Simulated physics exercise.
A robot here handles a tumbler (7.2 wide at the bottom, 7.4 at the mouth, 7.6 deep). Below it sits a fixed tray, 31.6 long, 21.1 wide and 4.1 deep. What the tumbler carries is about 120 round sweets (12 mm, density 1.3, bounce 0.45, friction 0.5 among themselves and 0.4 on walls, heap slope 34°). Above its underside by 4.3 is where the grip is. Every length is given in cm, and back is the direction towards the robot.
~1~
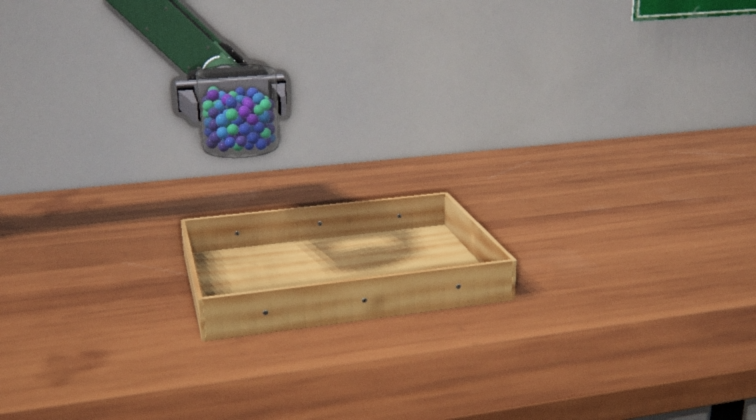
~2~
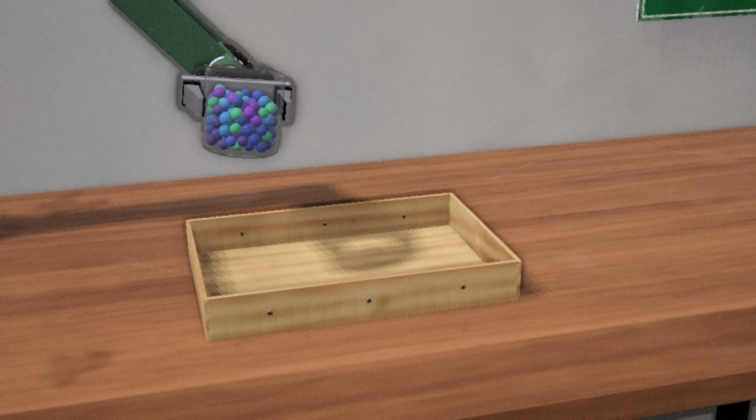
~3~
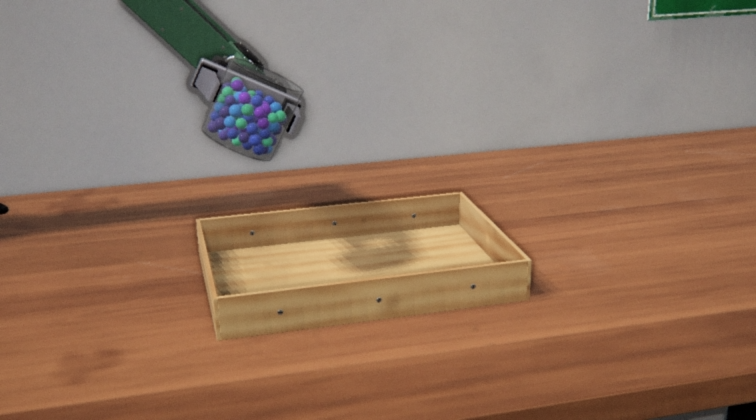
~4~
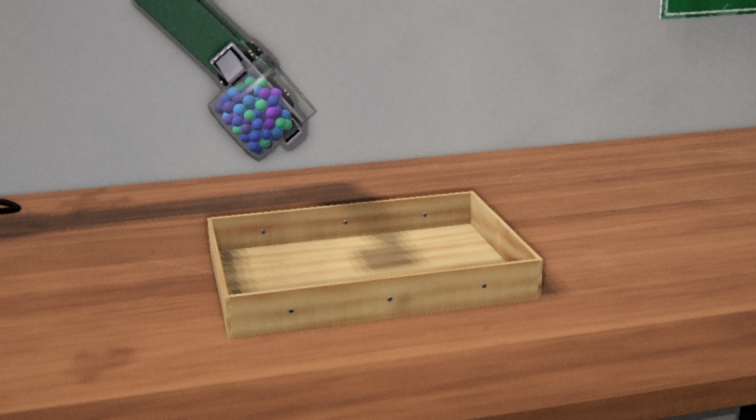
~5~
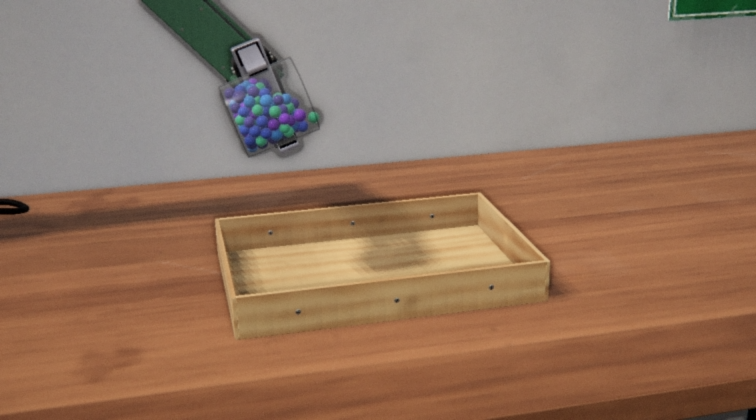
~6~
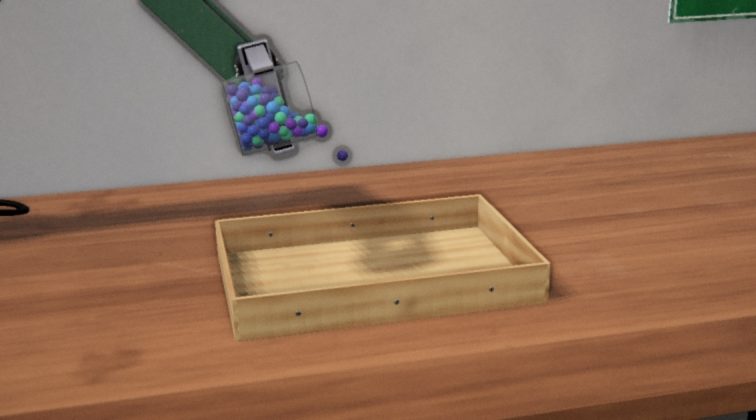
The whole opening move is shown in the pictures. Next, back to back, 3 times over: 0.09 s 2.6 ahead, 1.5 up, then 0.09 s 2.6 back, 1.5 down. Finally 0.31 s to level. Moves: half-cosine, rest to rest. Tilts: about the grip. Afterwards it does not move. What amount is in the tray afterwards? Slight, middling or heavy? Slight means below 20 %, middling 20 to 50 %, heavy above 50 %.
Heavy.
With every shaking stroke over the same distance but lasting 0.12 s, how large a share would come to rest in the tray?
That change gives some 65 percent.
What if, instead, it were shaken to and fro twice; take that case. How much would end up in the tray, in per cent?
Roughly 70 percent.
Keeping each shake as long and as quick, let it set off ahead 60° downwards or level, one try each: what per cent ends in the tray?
I'd say close to 20 percent for the first and close to 70 percent for the second.
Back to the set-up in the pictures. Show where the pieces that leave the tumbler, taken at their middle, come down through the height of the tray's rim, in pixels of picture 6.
Around (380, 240).
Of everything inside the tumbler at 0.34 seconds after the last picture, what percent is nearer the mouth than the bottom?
About 90 percent.
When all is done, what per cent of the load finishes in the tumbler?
Near 20 in a hundred.
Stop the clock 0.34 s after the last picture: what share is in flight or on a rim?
11 per cent.
Then, 0.34 s later, tilted 79° forward, highest piece 22 above the table; 58 in the tumbler, 53 in the tray, 14 in flight or on a rim.
Then, 0.68 s later, tilted 46° forward, highest piece 20 above the table; 99 in the tray, 24 in the tumbler, 1 on the table or floor, 1 in flight or on a rim.
Then, 1.05 s later, level, highest piece 19 above the table; 100 in the tray, 24 in the tumbler, 1 on the table or floor.
Then, 2.10 s later, level, highest piece 19 above the table; 100 in the tray, 24 in the tumbler, 1 on the table or floor.
At rest, 100 in the tray, 24 in the tumbler, 1 on the table or floor. That is 80 % in the tray.
